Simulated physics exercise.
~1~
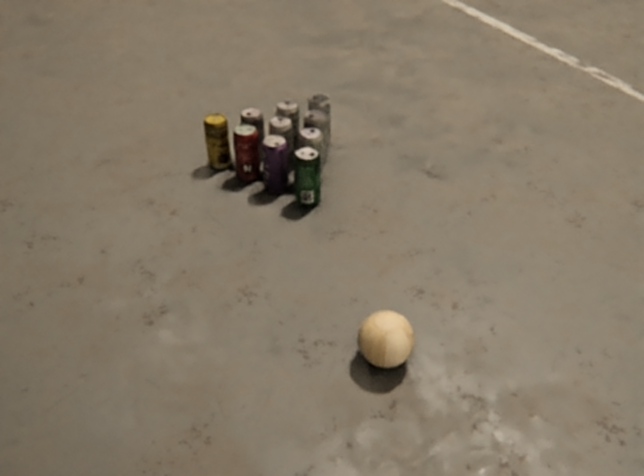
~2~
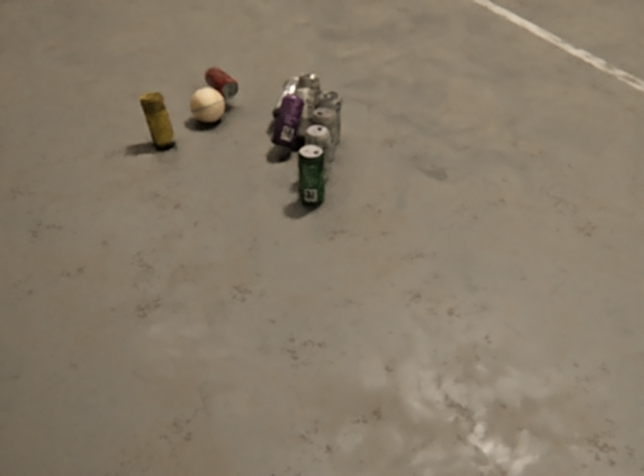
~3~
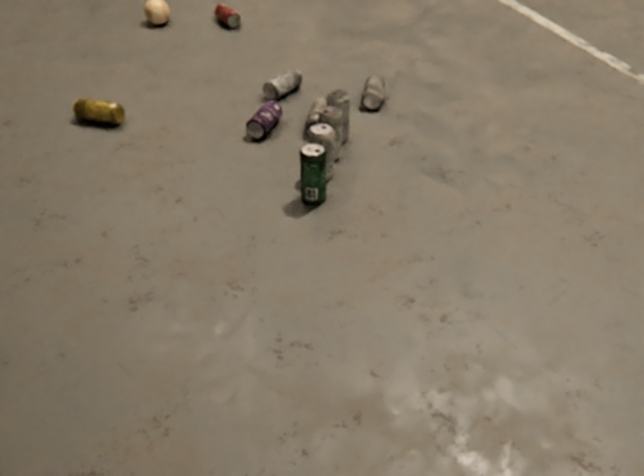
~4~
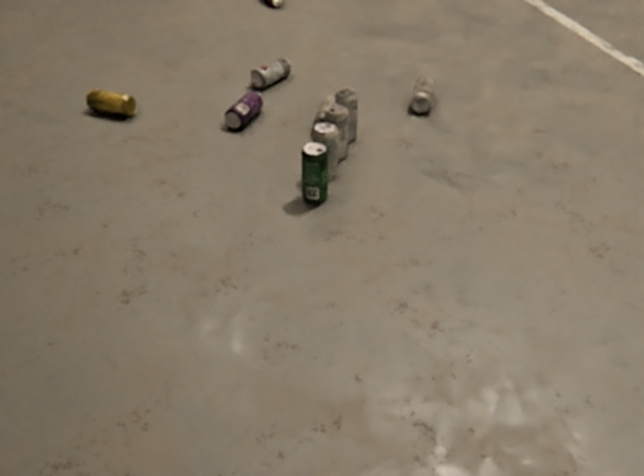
A pale wooden ball rolls across a grey concrete floor toward a tight cluster of upright drink cans, seen from above at an angle, with a white line at the upper right. It strikes the left side of the group, knocking the red can down and tipping the yellow and purple ones. The ball and red can travel away toward the top, while the yellow can settles flat at the left and purple and silvery cans lie scattered behind. As the view drifts slightly, the ball passes out of sight, leaving the green can standing in front of a short row of upright silvery cans.
